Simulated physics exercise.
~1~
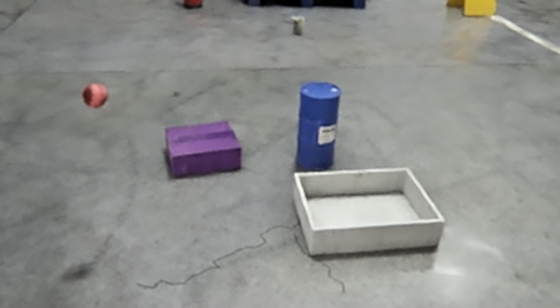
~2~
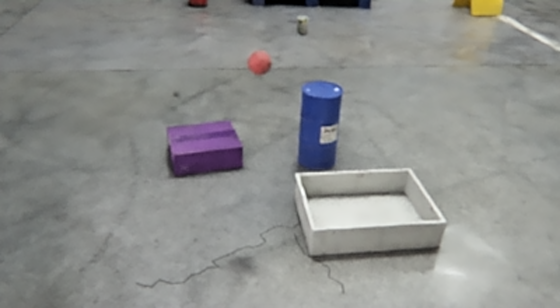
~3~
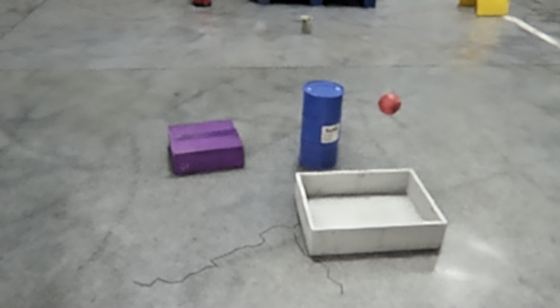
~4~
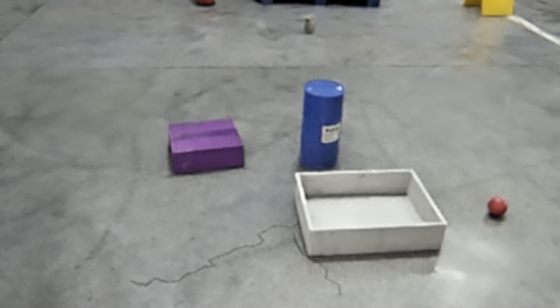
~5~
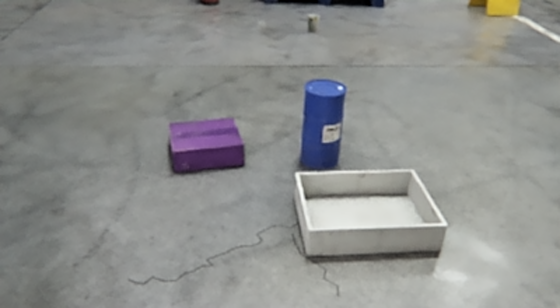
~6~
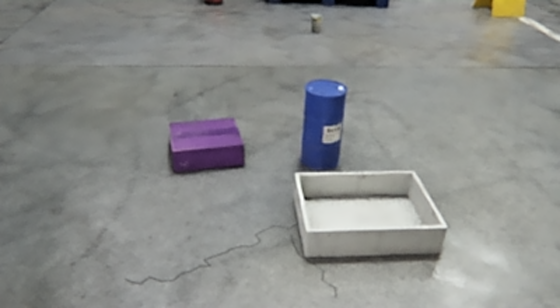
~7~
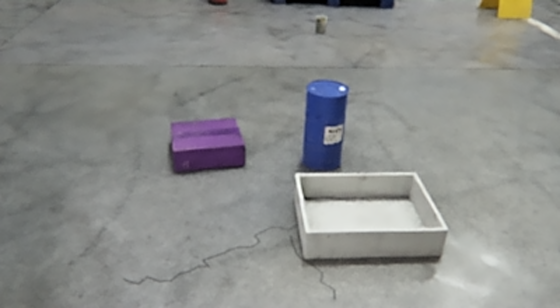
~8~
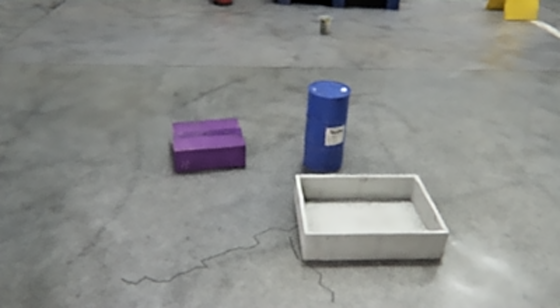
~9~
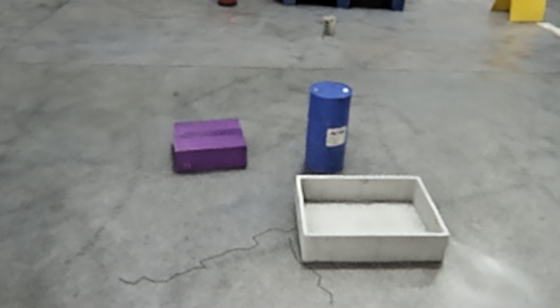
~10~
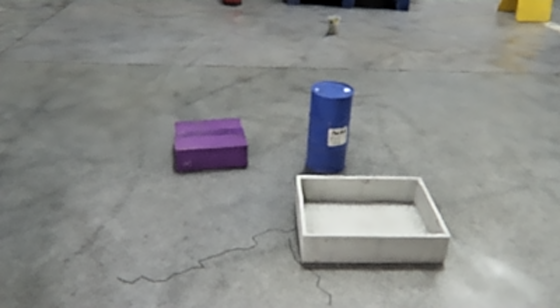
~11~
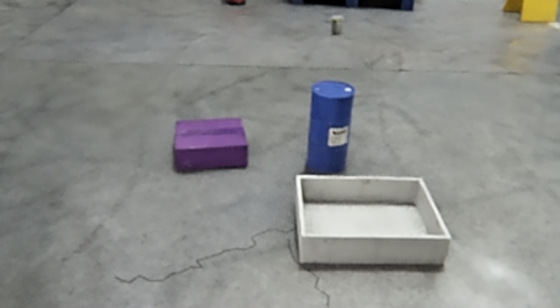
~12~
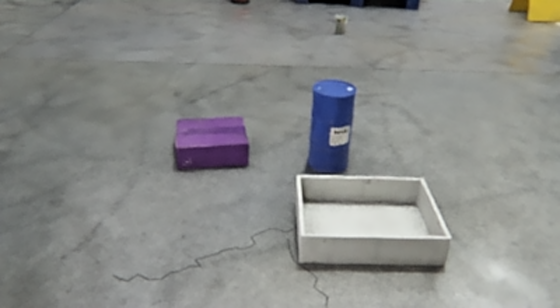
At the start, a red ball is in the air at the left of a concrete floor, above a purple box, with a blue barrel and an open, pale rectangular bin standing to the right. The ball sails rightward, rising a little as it passes over the space between the box and the barrel. It then drops past the barrel's right side and comes down beyond the right edge of the bin, missing it. Next it is gone from view. The view drifts slightly while the box, barrel and bin stay put, and the bin remains empty at the end.
